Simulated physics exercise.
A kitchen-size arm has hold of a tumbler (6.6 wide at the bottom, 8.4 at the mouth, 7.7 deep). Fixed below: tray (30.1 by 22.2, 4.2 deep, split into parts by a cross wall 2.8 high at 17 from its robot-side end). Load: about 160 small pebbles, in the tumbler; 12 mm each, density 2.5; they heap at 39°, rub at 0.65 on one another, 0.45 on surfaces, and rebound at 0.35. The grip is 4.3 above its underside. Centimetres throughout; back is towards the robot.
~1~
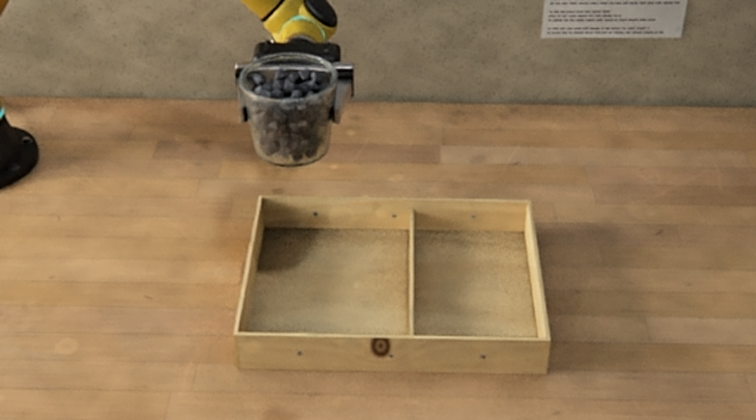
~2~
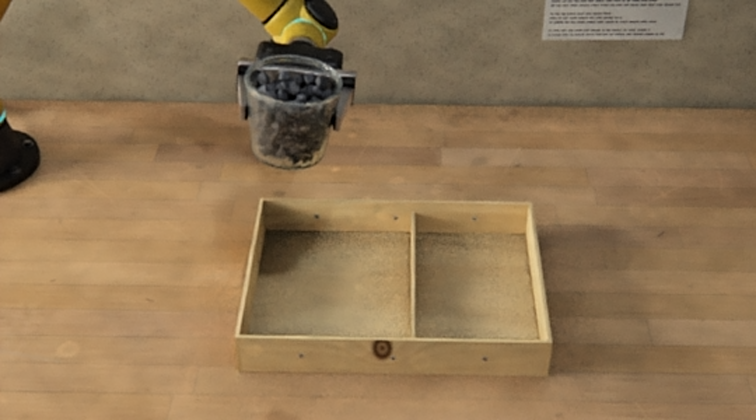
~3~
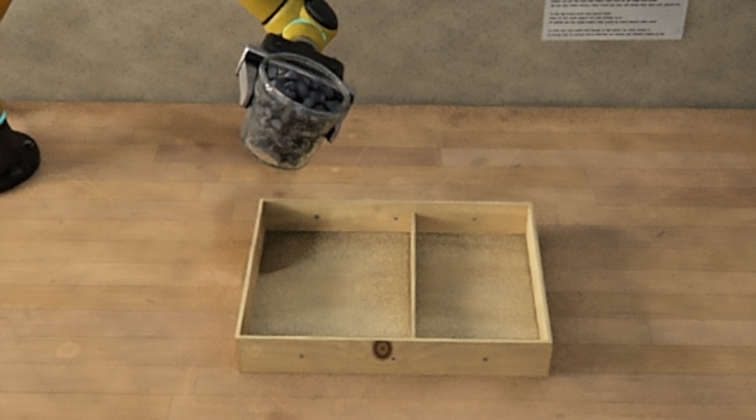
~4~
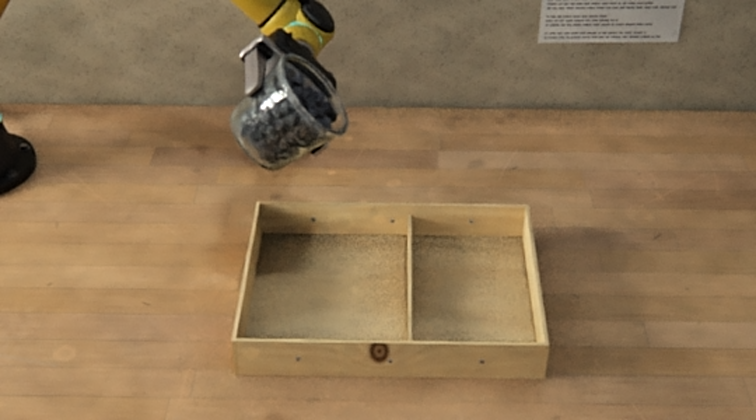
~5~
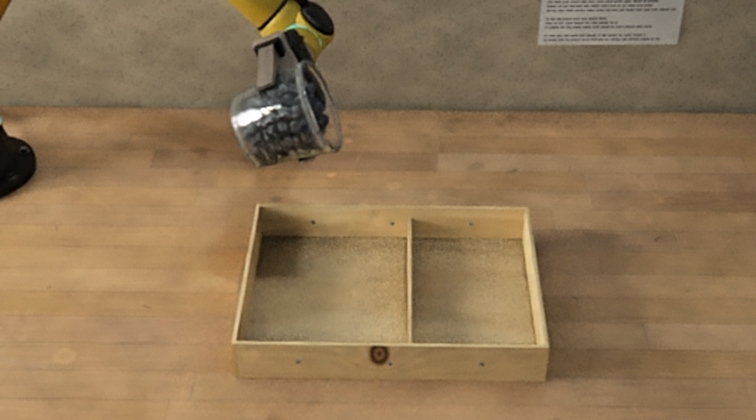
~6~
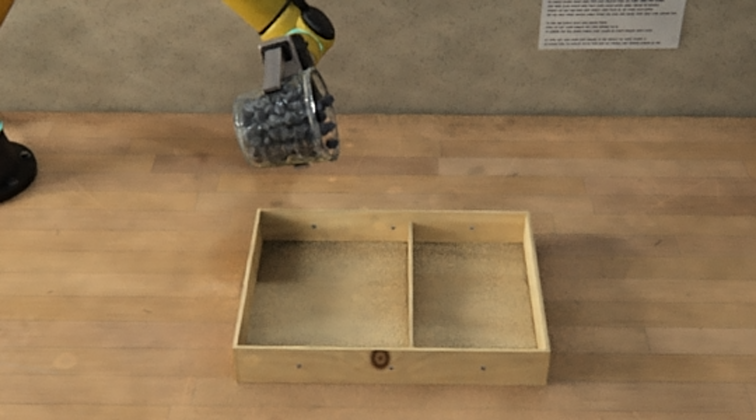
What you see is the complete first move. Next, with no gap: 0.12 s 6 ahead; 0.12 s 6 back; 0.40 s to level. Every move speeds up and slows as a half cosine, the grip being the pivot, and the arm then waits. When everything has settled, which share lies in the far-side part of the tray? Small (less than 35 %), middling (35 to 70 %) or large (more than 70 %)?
Answer: Middling; 35 to 70 % of the small pebbles finish in the far-side part of the tray.
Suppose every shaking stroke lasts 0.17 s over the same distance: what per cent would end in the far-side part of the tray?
It would be near 25 per cent.
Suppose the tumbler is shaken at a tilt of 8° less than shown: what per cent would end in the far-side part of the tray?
Then about 35 per cent.
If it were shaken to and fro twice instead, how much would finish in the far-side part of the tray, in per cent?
It would be near 55 per cent.
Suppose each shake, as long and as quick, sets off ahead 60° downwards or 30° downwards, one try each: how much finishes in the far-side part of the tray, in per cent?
Some 15 and 25 per cent.
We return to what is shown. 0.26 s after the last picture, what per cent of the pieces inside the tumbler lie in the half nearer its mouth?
Roughly 75 per cent.
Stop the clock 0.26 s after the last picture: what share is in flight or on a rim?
Some 71 per cent.
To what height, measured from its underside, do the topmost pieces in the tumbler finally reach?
Roughly 4.5 cm.
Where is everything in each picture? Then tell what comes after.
The first picture shows the tumbler middle at (291, 114), level; upper third of the load around (292, 96), from x 255 to 325, top at y 75; 164 in the tumbler.
The second picture shows the tumbler middle at (291, 116), tilted 7° forward; upper third of the load around (293, 97), from x 255 to 330, top at y 75.
The third picture shows the tumbler middle at (290, 116), tilted 26° forward; upper third of the load around (289, 99), from x 255 to 330, top at y 75.
The fourth picture shows the tumbler middle at (285, 118), tilted 48° forward; upper third of the load around (285, 100), from x 245 to 325, top at y 75.
The fifth picture shows the tumbler middle at (284, 120), tilted 67° forward; upper third of the load around (285, 101), from x 245 to 325, top at y 75.
The sixth picture shows the tumbler middle at (284, 124), tilted 74° forward; upper third of the load around (282, 108), from x 245 to 330, top at y 90; 164 in the tumbler.
Then, 0.26 s on, tilted 74° forward, highest piece 23 above the table; 46 in the tumbler, 1 in the far-side part, 117 in flight or on a rim.
Then, 0.51 s on, tilted 17° forward, highest piece 25 above the table; 80 in the far-side part, 40 in the robot-side part, 38 in the tumbler, 5 on the table or floor, 1 in flight or on a rim.
Then, 0.84 s on, level, highest piece 23 above the table; 80 in the far-side part, 41 in the robot-side part, 38 in the tumbler, 5 on the table or floor.
Then, 1.89 s on, level, highest piece 23 above the table; 80 in the far-side part, 41 in the robot-side part, 38 in the tumbler, 5 on the table or floor.
In the end, 80 in the far-side part, 41 in the robot-side part, 38 in the tumbler, 5 on the table or floor. That is 49 % in the far-side part of the tray.
